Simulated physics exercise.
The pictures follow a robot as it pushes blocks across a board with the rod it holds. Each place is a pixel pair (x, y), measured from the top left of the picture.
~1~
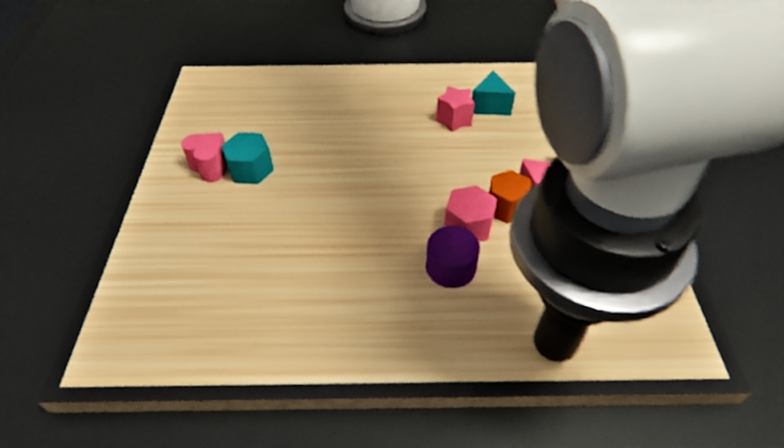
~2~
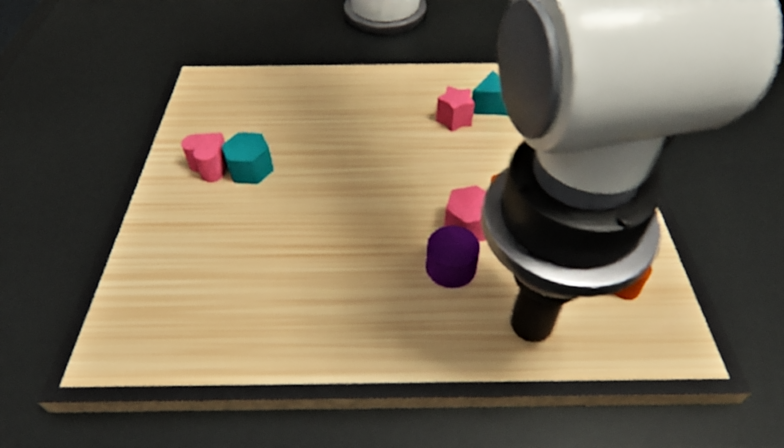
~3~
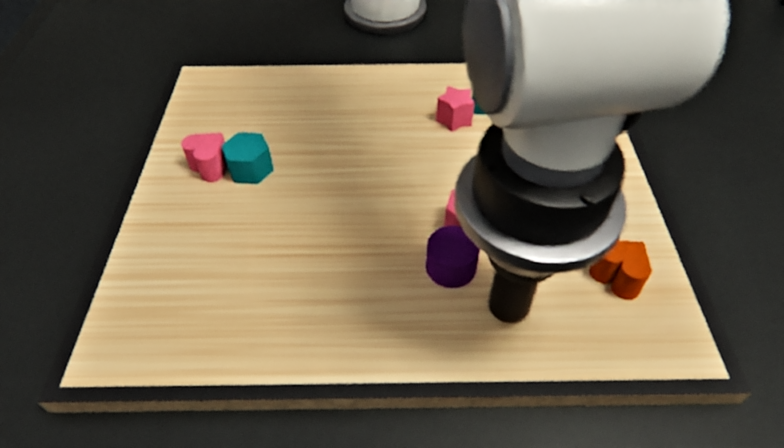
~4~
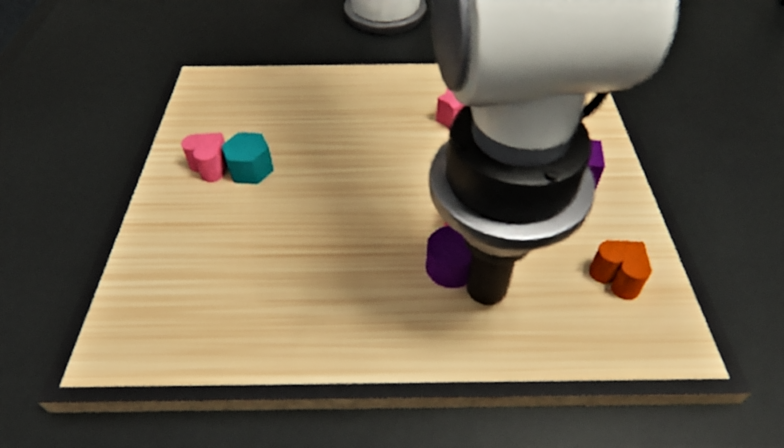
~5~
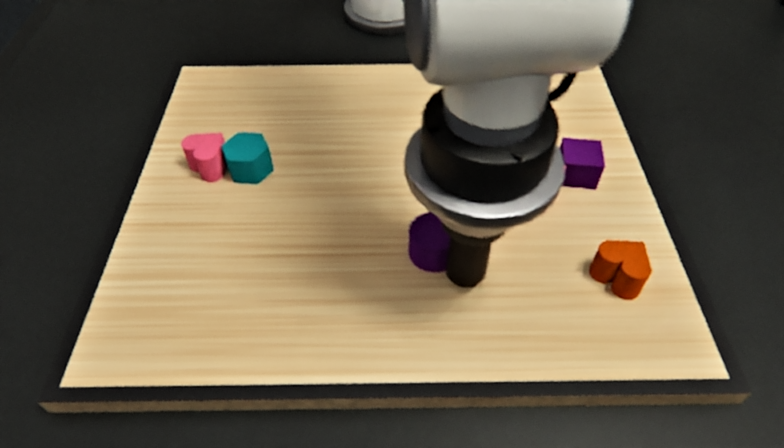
On a wooden board with colourful blocks, a robot arm moving its dark rod up and left, nudging a purple cylinder slightly.
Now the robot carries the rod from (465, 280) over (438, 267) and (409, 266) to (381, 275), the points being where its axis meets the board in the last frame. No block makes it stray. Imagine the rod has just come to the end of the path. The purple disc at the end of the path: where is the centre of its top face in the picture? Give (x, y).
The point I'd pick in the picture is (403, 209).
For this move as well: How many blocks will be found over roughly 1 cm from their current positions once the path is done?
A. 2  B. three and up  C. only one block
C (only one block)
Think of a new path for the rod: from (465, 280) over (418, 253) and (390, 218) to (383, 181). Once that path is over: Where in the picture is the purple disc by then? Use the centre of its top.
At pixel (371, 132).
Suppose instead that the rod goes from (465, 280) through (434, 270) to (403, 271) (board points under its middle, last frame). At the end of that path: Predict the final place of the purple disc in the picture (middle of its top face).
I expect it at (408, 213).
On the path given first. Halfway along, rod (424, 258); purple disc (407, 210).
At the end, rod (381, 268); purple disc (403, 209); pink hexagonal block not moved.
